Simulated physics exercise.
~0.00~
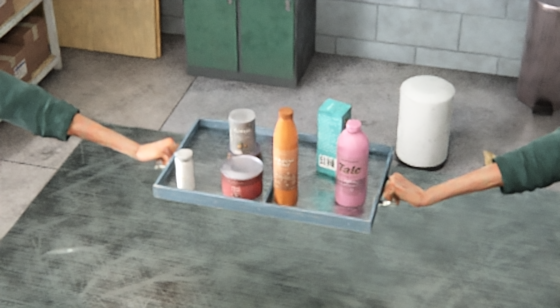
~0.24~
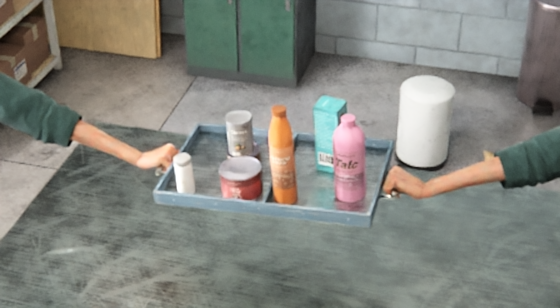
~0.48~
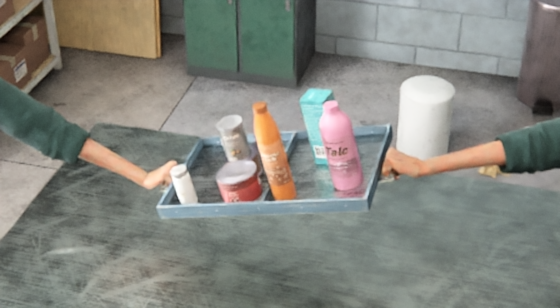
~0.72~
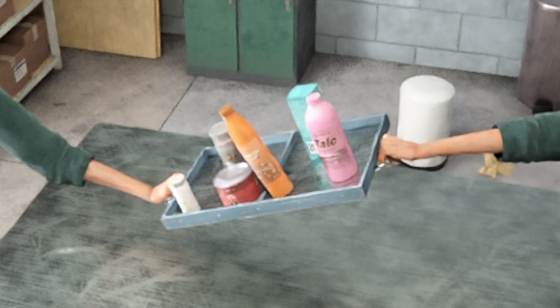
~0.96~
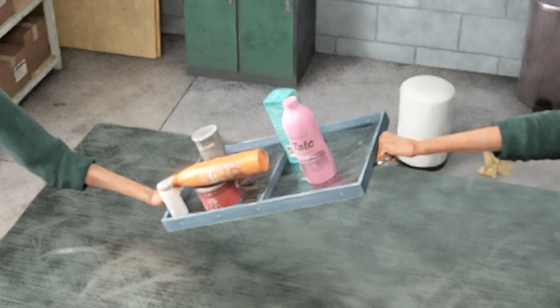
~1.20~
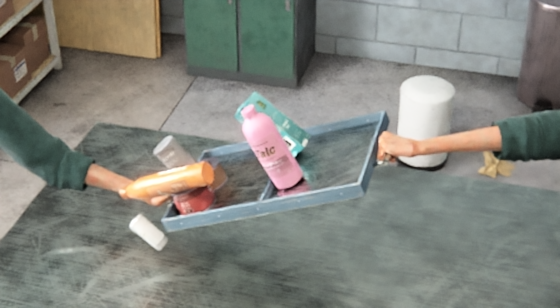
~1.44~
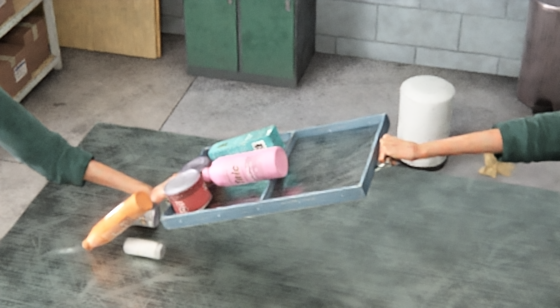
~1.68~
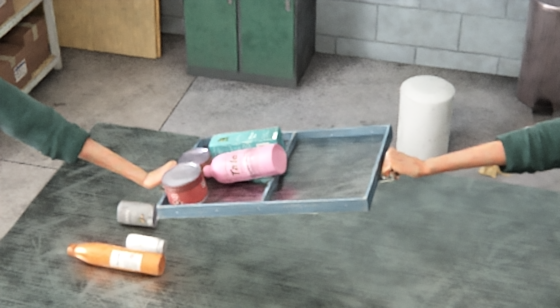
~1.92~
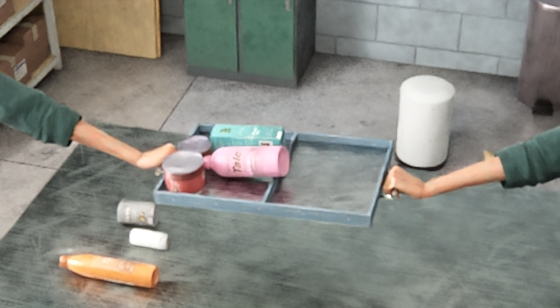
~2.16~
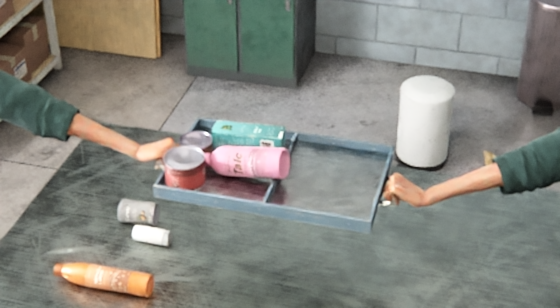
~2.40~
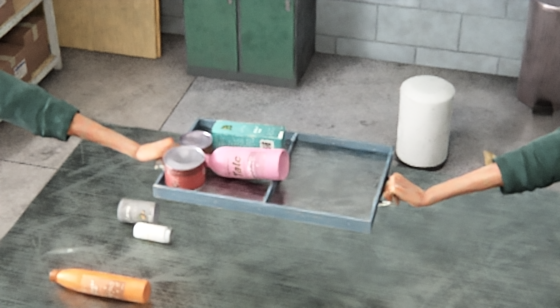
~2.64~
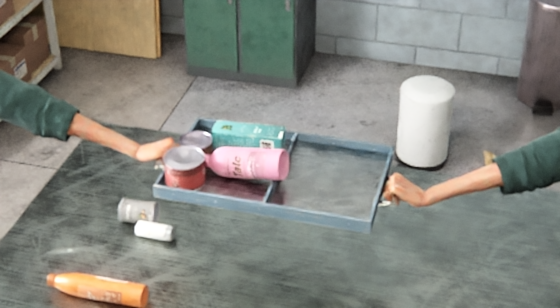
A blue-grey divided tray, held at both ends by green-sleeved hands, hangs over a scuffed dark green surface in a storeroom, seen from slightly above. It carries a white shaker, a grey tin, tubs, an orange bottle, a pink bottle and a turquoise carton. The left hand lowers and the right lifts, and the orange bottle topples left. The shaker, orange bottle and tin drop off the left edge, while the carton and pink bottle fall over on the tray. The hands level it, leaving the tubs upright at the left as the orange bottle drifts toward the lower left.
